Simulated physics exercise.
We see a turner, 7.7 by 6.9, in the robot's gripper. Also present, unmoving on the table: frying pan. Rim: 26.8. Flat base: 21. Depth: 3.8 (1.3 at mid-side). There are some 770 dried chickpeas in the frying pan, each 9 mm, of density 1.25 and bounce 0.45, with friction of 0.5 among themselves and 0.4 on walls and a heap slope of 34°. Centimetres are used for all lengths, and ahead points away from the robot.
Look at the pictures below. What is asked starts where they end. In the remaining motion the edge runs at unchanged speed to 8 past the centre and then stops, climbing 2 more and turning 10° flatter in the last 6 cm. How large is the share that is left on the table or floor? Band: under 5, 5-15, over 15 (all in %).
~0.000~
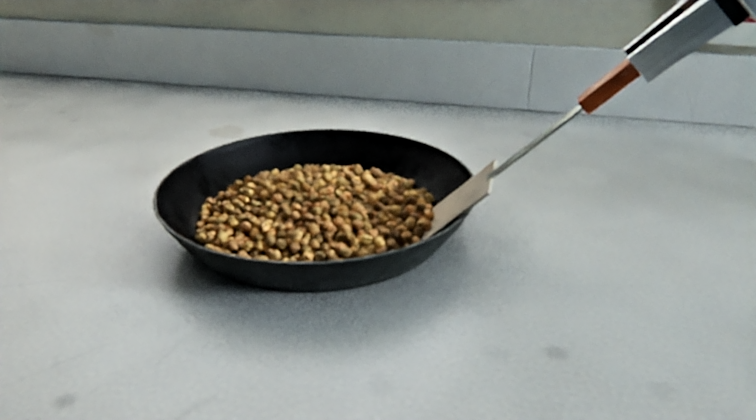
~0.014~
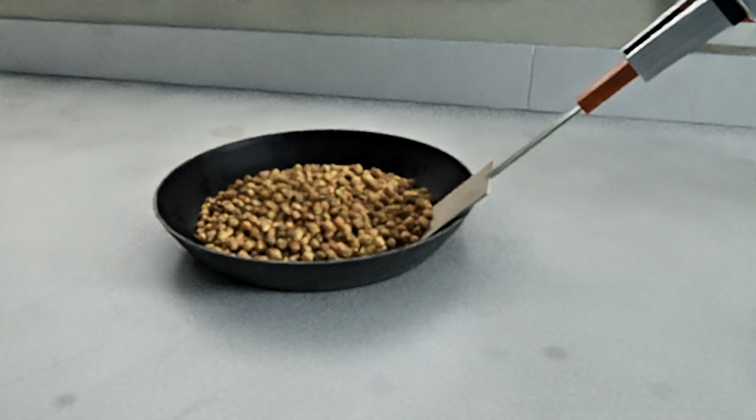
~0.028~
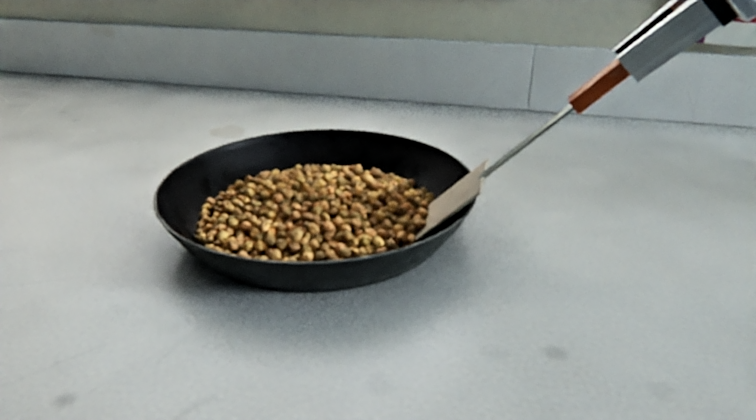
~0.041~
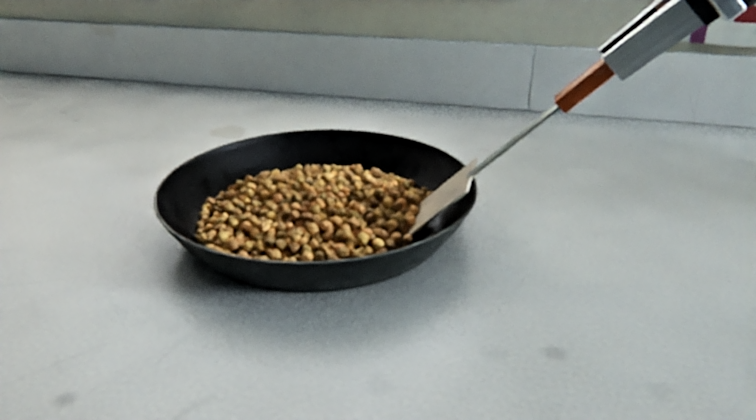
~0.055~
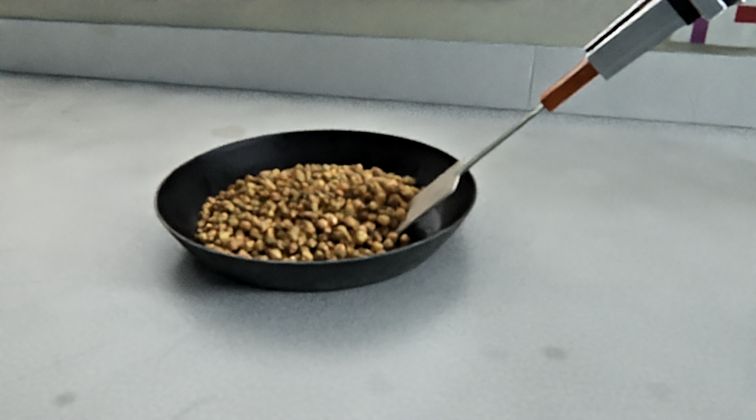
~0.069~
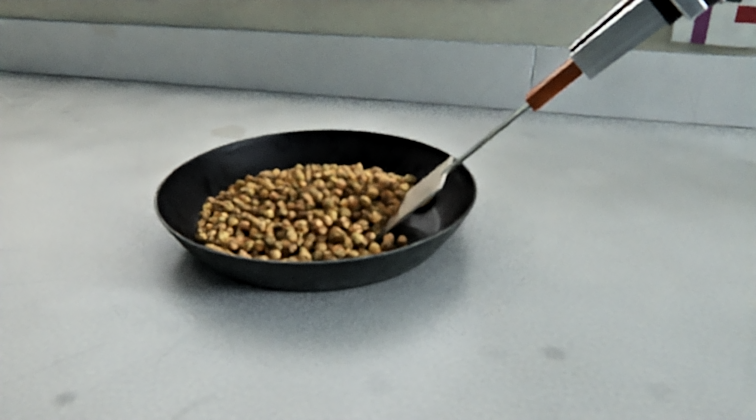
Under 5 %.
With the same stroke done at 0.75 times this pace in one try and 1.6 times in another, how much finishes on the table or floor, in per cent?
Some 0 and 10 per cent.
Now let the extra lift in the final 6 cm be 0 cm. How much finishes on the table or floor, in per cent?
Close to 0 in a hundred.
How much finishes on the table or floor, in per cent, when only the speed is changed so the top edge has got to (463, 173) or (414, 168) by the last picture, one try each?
I'd estimate some 0 and 10 in a hundred.
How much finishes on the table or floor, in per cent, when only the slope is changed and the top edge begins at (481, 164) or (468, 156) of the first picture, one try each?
First try roughly 0 percent, second try roughly 0 percent.
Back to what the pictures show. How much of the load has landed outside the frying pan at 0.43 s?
Around 2 %.
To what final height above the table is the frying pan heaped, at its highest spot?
Peak at rest, approximately 5.0 centimetres.
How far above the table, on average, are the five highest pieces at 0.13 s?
Around 4 cm above the table.
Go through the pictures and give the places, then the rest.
In the first picture, the turner top edge at (493, 175), sloping 46°; upper third of the load around (325, 205), from x 200 to 430, top at y 170; 767 in the frying pan.
In the second picture, the turner top edge at (492, 175), sloping 46°; upper third of the load around (325, 205), from x 200 to 430, top at y 170.
In the third picture, the turner top edge at (485, 175), sloping 46°; upper third of the load around (327, 205), from x 200 to 430, top at y 170.
In the fourth picture, the turner top edge at (473, 174), sloping 46°; upper third of the load around (331, 203), from x 200 to 430, top at y 170.
In the fifth picture, the turner top edge at (460, 173), sloping 46°; upper third of the load around (332, 201), from x 200 to 430, top at y 170.
In the sixth picture, the turner top edge at (447, 171), sloping 46°; upper third of the load around (330, 198), from x 200 to 430, top at y 170; 767 in the frying pan.
After 0.13 s, sloping 46°, highest piece 5 above the table; 767 in the frying pan.
After 0.20 s, sloping 43°, highest piece 5 above the table; 767 in the frying pan.
After 0.43 s, sloping 36°, highest piece 5 above the table; 753 in the frying pan, 13 on the table or floor, 1 on the blade or in flight.
After 1.48 s, sloping 36°, highest piece 5 above the table; 753 in the frying pan, 14 on the table or floor.
In the end, 753 in the frying pan, 14 on the table or floor. That is 2 % on the table or floor.
